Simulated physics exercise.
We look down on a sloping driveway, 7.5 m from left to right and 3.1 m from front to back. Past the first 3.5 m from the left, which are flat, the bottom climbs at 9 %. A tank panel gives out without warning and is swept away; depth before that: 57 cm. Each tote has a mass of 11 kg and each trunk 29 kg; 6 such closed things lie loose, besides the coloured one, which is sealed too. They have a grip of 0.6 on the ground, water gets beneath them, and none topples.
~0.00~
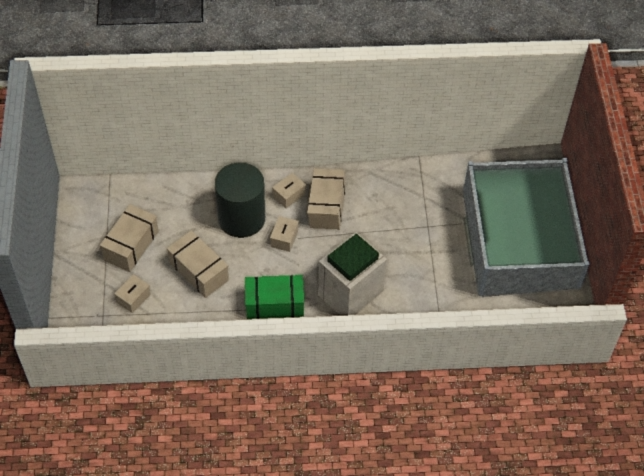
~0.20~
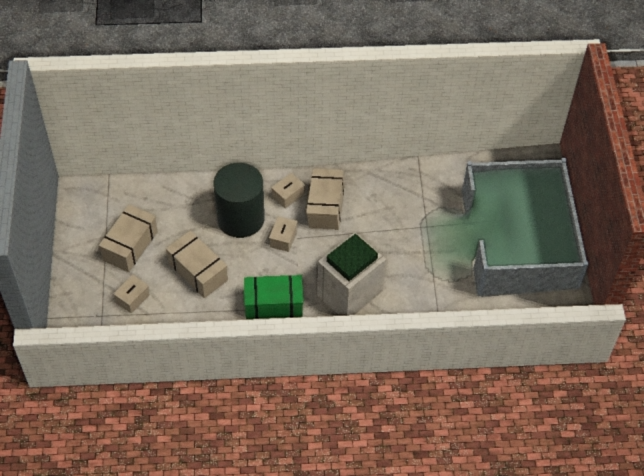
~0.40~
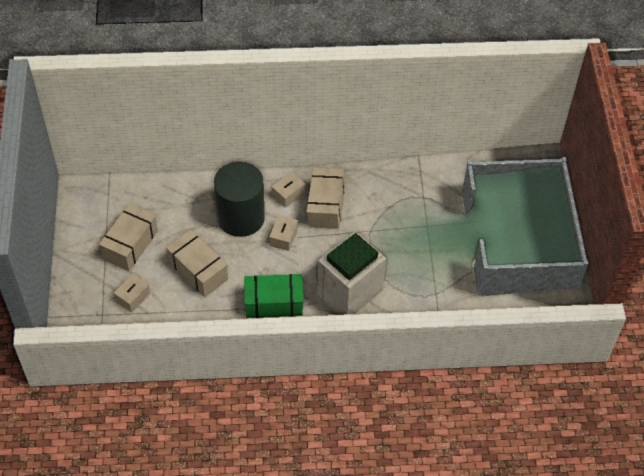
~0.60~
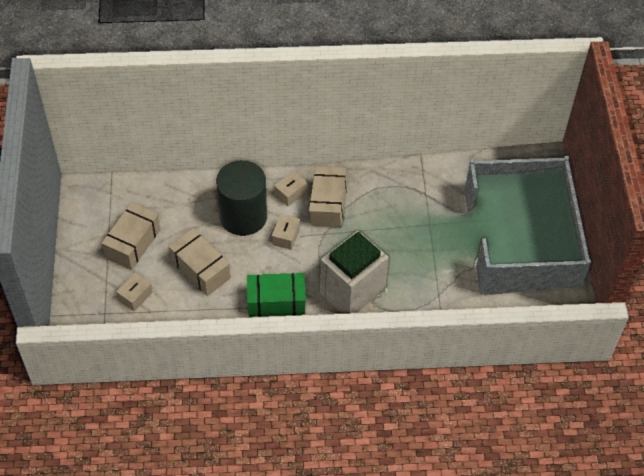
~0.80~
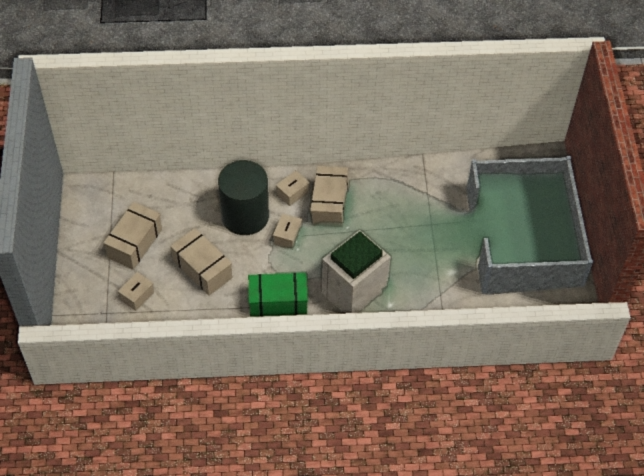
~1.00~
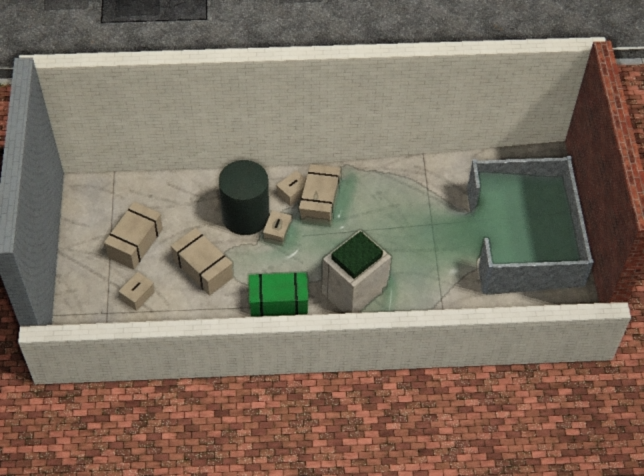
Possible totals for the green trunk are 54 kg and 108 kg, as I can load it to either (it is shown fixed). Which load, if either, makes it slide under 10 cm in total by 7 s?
The lighter mass already does the job.
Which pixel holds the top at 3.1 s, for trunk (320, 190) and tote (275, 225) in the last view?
Approx. (289, 169); approx. (180, 294).
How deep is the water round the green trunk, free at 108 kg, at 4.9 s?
Roughly 6 cm.
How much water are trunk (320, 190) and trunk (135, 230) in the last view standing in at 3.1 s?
Depth approx. 17 cm / 6 cm.
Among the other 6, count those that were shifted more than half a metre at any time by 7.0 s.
All told, that gives 6.
After 1.4 s the green trunk would be 0 cm from its start with 54 kg and 0 cm from its start with 108 kg; 0 cm of water round it then.
After 3.1 s the green trunk would be 0 cm from its start with 54 kg and 0 cm from its start with 108 kg; 4 cm of water round it then.
After 4.9 s the green trunk would be 0 cm from its start with 54 kg and 0 cm from its start with 108 kg; 6 cm of water round it then.
After 7.0 s the green trunk would be 0 cm from its start with 54 kg and 0 cm from its start with 108 kg; 6 cm of water round it then.
